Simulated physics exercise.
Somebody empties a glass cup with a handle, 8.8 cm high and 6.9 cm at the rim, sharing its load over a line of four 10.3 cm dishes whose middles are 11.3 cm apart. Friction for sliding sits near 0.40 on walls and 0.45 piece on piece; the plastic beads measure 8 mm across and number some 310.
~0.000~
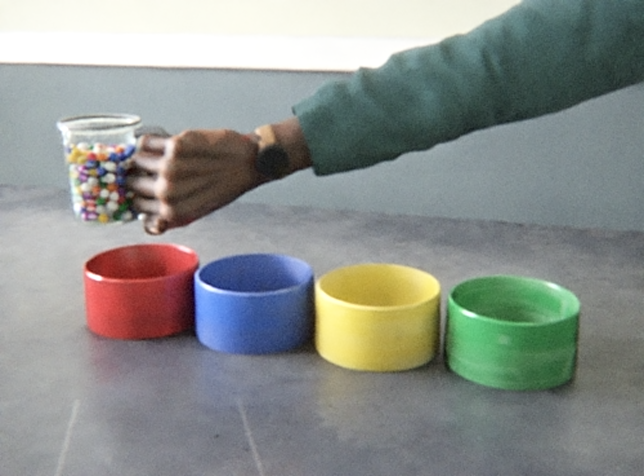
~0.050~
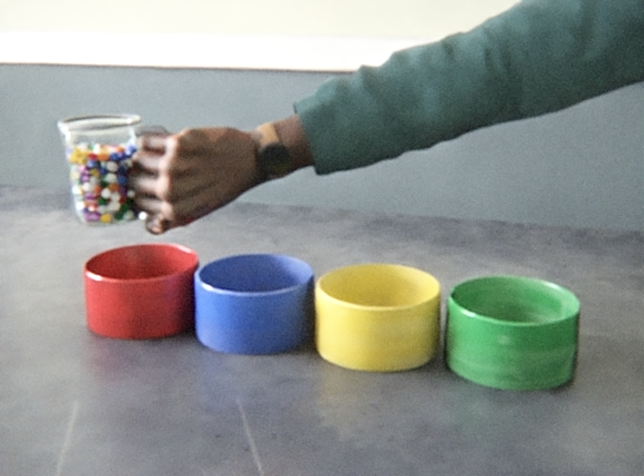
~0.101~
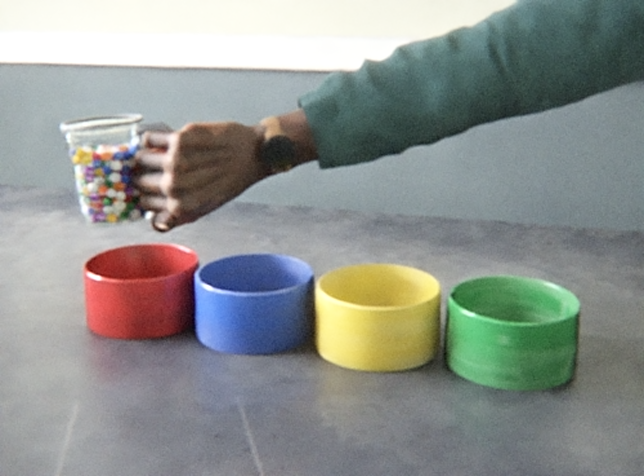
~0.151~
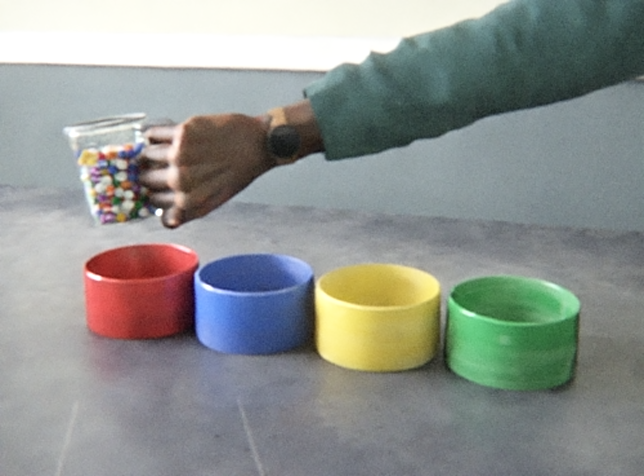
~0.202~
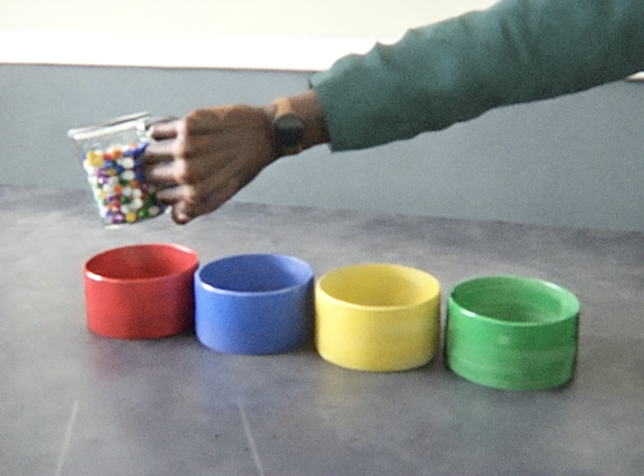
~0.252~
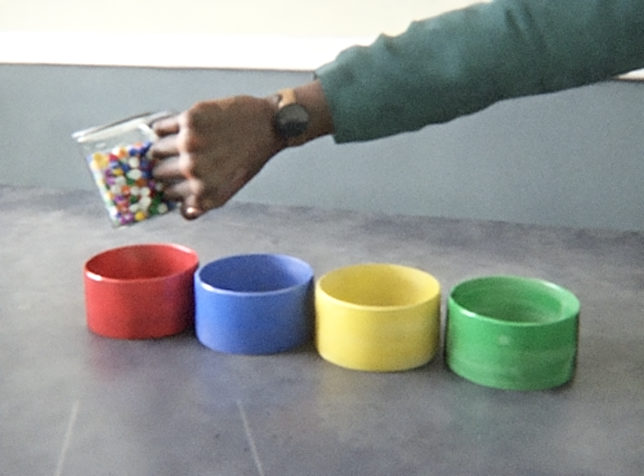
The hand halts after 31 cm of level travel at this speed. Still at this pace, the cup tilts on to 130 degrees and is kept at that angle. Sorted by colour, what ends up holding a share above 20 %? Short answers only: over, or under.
Red: Gets a fifth at most; blue: Gets more than a fifth; green: Gets a fifth at most; yellow: Gets a fifth at most; counter: Gets a fifth at most.
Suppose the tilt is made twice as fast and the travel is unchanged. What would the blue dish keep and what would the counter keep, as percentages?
In that case you'd see blue at 0 and the counter at 10.
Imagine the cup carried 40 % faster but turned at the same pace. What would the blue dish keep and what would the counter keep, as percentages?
Then the blue dish gets 40 and the counter 10.
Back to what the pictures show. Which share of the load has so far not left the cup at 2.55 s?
0 %.
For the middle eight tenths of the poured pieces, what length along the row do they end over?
I'd estimate close to 7 cm.
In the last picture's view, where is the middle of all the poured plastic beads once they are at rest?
Look around (253, 310) in the last picture.
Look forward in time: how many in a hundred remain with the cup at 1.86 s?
About 0 per cent.
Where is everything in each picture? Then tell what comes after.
In the first picture, cup at (104, 170), tilt 0 degrees, lip at (67, 120), moved 0.0 cm; middle of the pieces at (104, 182); red dish at (142, 262); blue dish at (255, 273); yellow dish at (378, 285); green dish at (513, 299).
In the second picture, cup at (106, 170), tilt 1 degrees, lip at (67, 121), moved 0.1 cm; middle of the pieces at (105, 182).
In the third picture, cup at (110, 170), tilt 4 degrees, lip at (70, 123), moved 0.6 cm; middle of the pieces at (110, 182).
In the fourth picture, cup at (116, 171), tilt 8 degrees, lip at (73, 126), moved 1.2 cm; middle of the pieces at (117, 183).
In the fifth picture, cup at (123, 171), tilt 13 degrees, lip at (77, 130), moved 1.9 cm; middle of the pieces at (125, 183).
In the sixth picture, cup at (130, 171), tilt 17 degrees, lip at (82, 134), moved 2.6 cm; middle of the pieces at (132, 183); red dish at (142, 262); blue dish at (255, 273); yellow dish at (378, 285); green dish at (513, 299). The cup turns about 90 degrees a second and travels 14 cm a second.
Then, at 1.22 s, tilt 105 degrees; cup holds 85 %, red 5 %, blue 5 %.
After 1.86 s, tilt 130 degrees; cup holds 0 %, red 5 %, blue 95 %.
After 2.55 s, tilt 130 degrees; cup holds 0 %, red 5 %, blue 95 %.
At rest (2.8 s), red 5 %, blue 95 %, green 0 %, yellow 0 %, counter 5 %.
